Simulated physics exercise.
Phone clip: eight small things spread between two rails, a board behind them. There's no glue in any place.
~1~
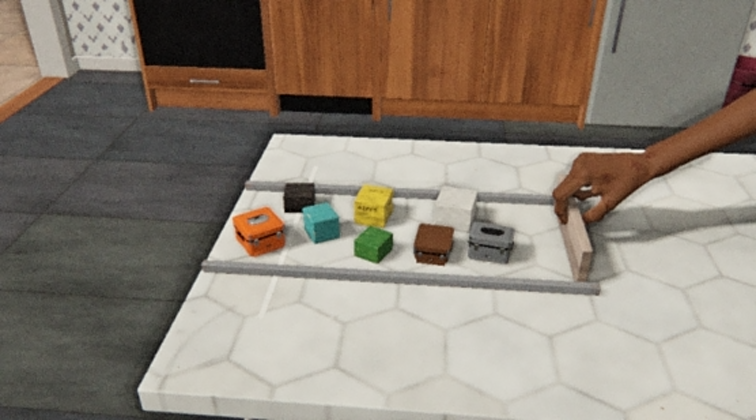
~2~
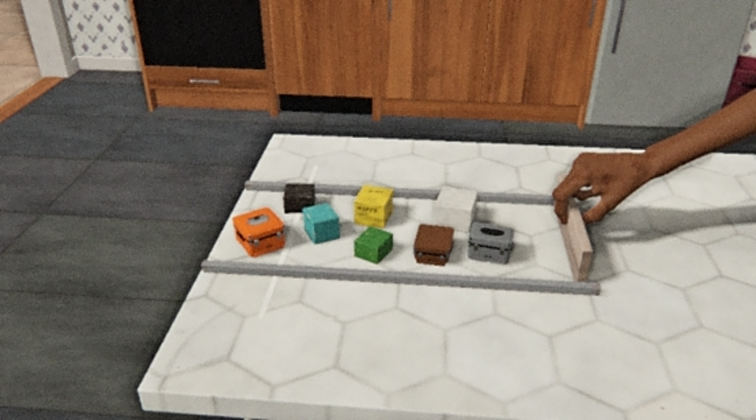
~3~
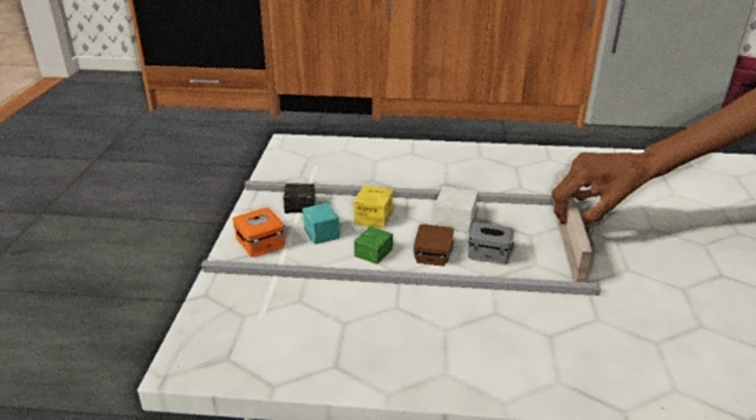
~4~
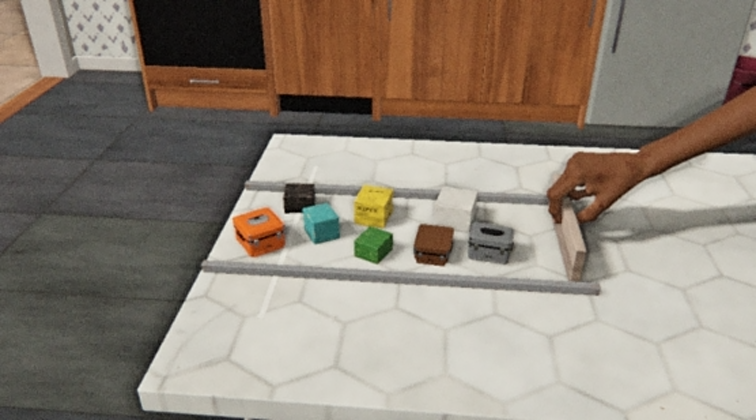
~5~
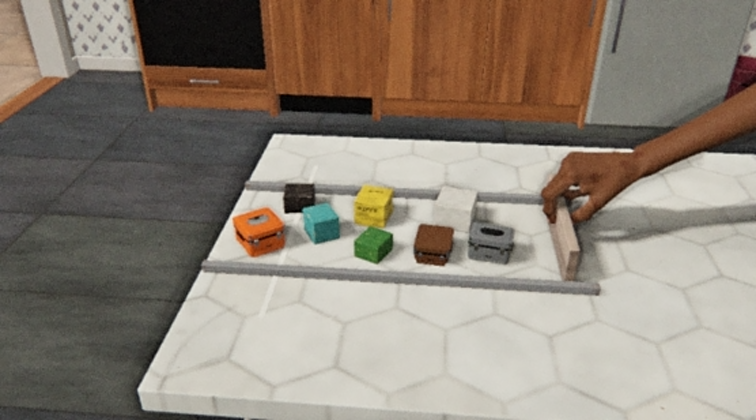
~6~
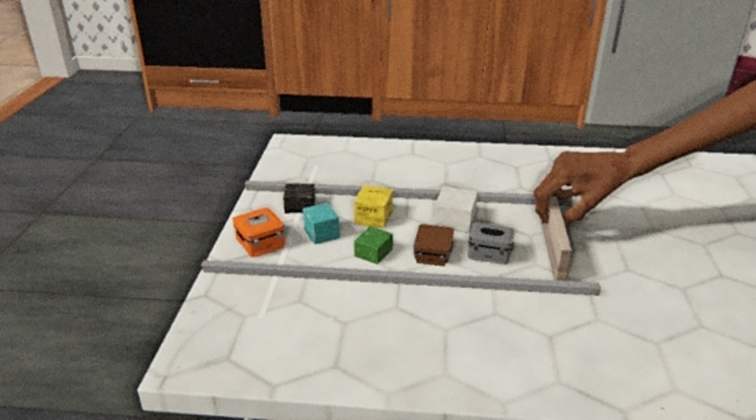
A hand reaches in from the right and holds an upright wooden board on a white hexagon-patterned counter, seen from above in a kitchen with wooden cabinets and a dark floor. Between two grey rails sit orange, black, turquoise, yellow and green objects, with brown, white and grey ones nearer the board. The hand slides the board slightly left, while the objects and the camera stay still.
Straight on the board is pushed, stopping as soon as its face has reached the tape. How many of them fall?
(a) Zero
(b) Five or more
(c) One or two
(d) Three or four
Three or four (d).
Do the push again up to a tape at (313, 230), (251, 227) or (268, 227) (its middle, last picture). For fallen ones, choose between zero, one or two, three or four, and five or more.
Going through the tapes in order, the count is just one or two, then five or over, then at least five.
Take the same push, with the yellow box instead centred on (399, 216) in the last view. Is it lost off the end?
Result: It remains there.
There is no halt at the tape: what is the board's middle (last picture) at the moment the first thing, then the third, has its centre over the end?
It sits around (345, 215) and after that around (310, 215).
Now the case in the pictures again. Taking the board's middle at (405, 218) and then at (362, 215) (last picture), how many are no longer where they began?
By then 6, and later 8.
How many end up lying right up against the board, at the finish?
It adds up to 2.
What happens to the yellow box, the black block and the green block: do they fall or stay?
Yellow box: Stays up; black block: Goes down; green block: Goes down.
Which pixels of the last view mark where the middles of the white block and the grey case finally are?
Positions - first (282, 202), then (267, 234).
A little later, none off yet; orange case at rest near (259, 232); black block at rest near (299, 198); turquoise block at rest near (321, 223).
When it is over, the number that fall off is three or four; down, green block, turquoise block, black block and orange case.
